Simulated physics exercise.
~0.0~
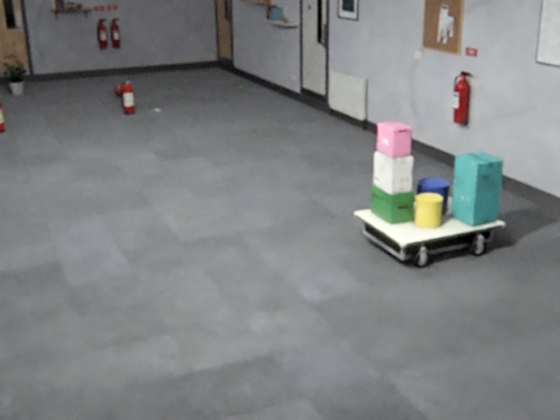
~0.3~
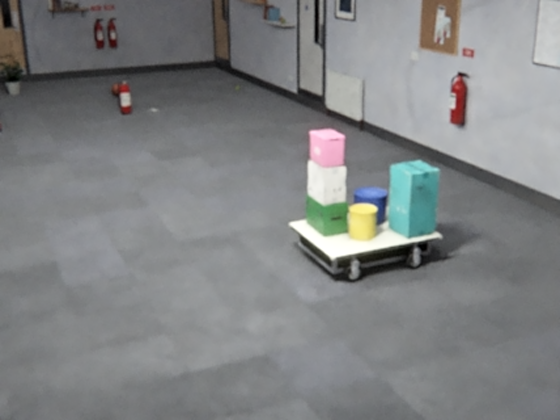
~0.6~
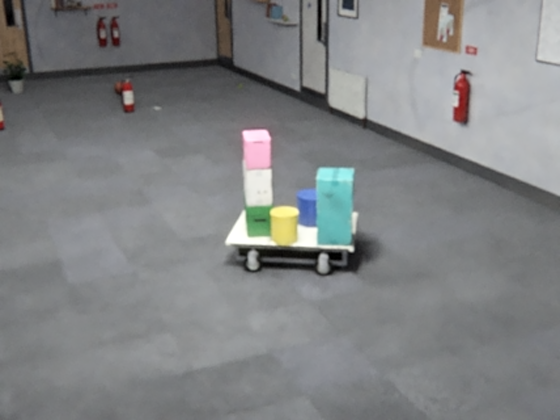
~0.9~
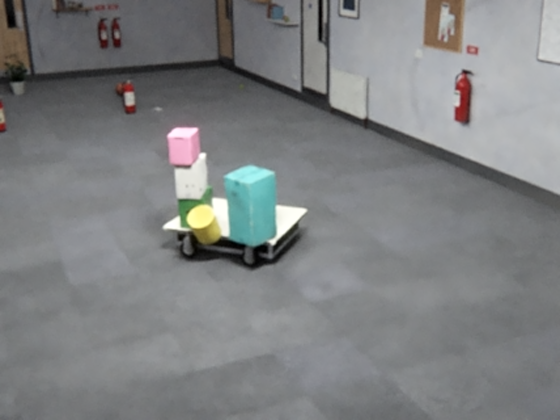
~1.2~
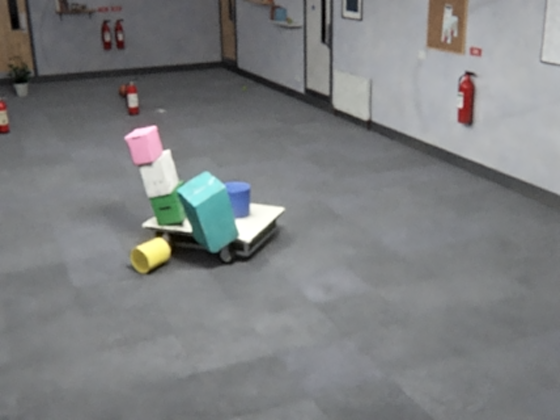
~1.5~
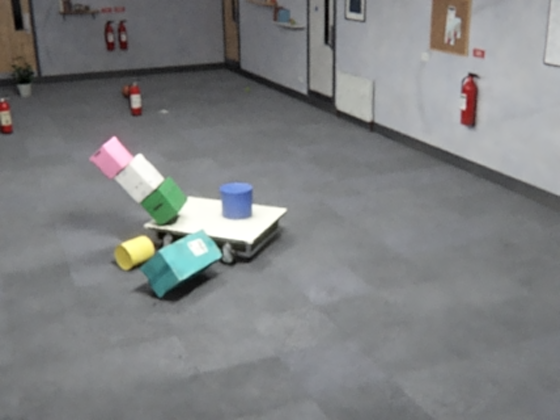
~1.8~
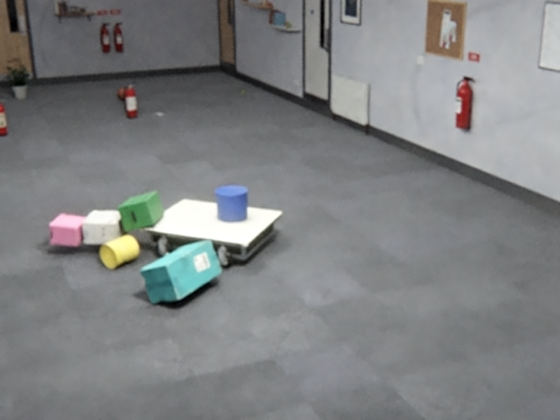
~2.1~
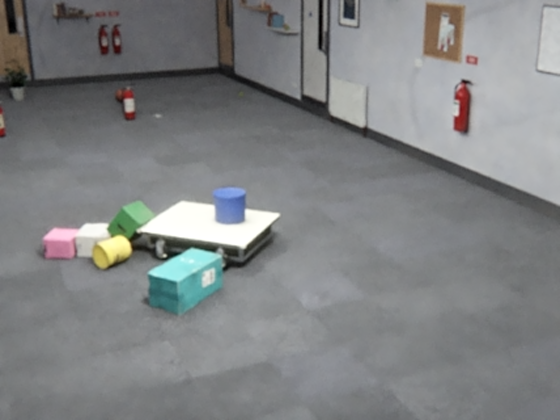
Grey-carpeted room, a flat cart rolling left and turning, shedding its yellow pail and boxes, then stopping with only the blue pail aboard.
